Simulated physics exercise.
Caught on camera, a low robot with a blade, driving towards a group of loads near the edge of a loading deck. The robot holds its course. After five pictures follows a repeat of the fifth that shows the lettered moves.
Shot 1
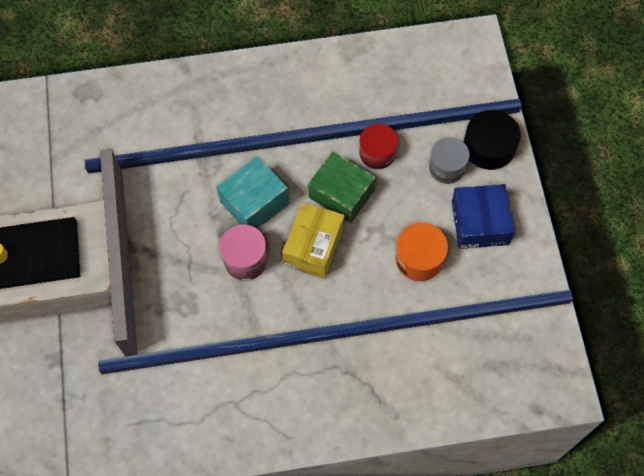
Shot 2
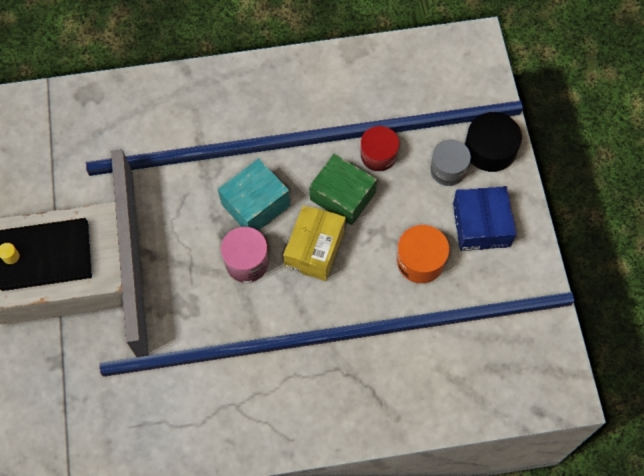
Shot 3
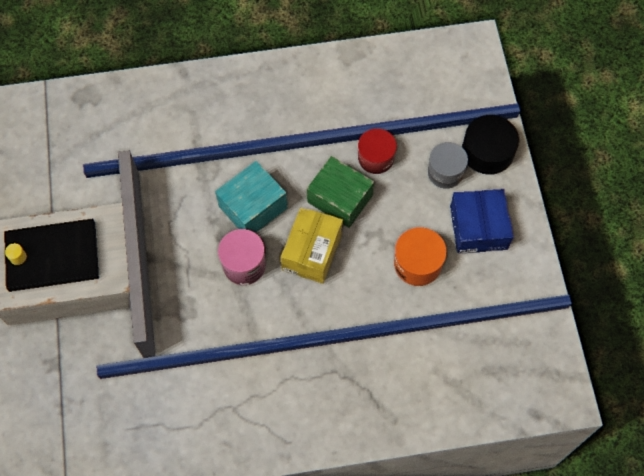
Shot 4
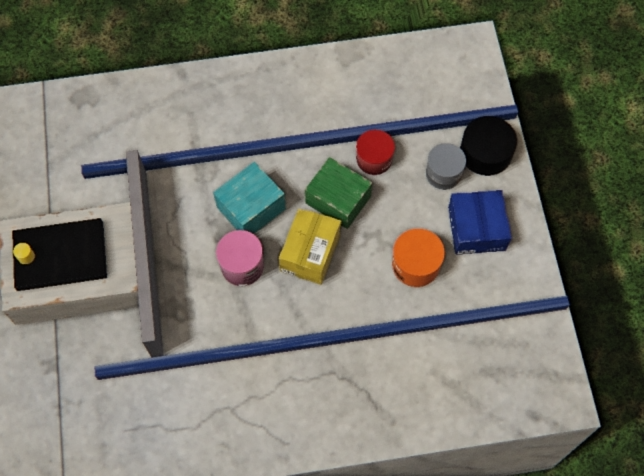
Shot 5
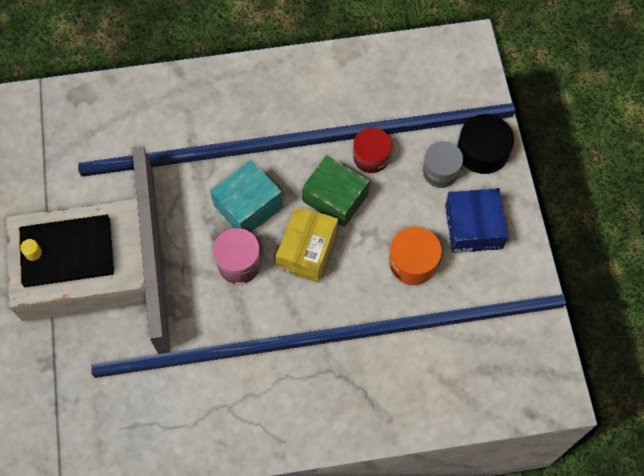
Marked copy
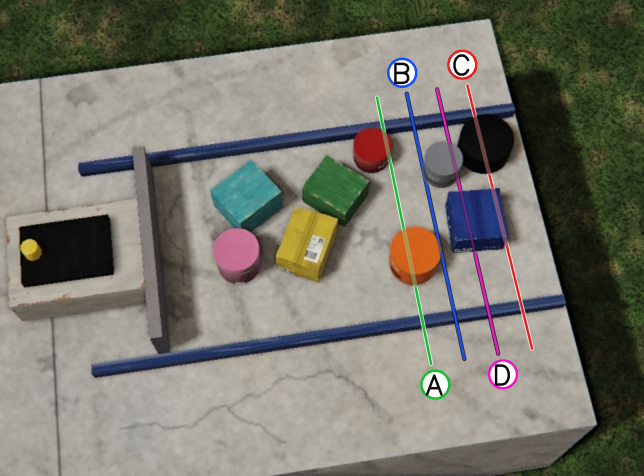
The clip opens on a pale, low robot with a wide grey blade at the left of a marble-like deck, facing colourful boxes and cylinders between two blue rails. The robot then creeps steadily right, narrowing the gap to the pink and teal items, while the loads stay in place, still untouched.
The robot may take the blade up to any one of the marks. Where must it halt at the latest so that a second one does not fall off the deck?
As far as mark A.
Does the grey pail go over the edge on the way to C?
Yes.
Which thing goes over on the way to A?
The black canister goes over.
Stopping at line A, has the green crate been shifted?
By then, yes.
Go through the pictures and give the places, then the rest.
In the first frame, blue box (483, 217); pink pail (244, 253); red pail (378, 147).
In the second frame, robot (51, 252); yellow parcel (315, 243).
In the third frame, robot (58, 253); black canister (490, 145).
In the fourth frame, robot (66, 252); orange pail (418, 258).
In the fifth frame, robot (73, 249); blue box (476, 221); pink pail (238, 257); red pail (372, 151).
On the marked copy, A at (403, 223); B at (434, 219); C at (498, 209); D at (466, 214).
Taking A. A third of the way, robot (166, 236); turquoise crate (277, 199); pink pail (273, 253).
Two thirds of the way, robot (259, 222); black canister (490, 142); grey pail (449, 158).
When it is over, robot (329, 212); black canister over the edge; grey pail (515, 160); one fallen.
As for the rest, B drops two; C drops five; D drops five.
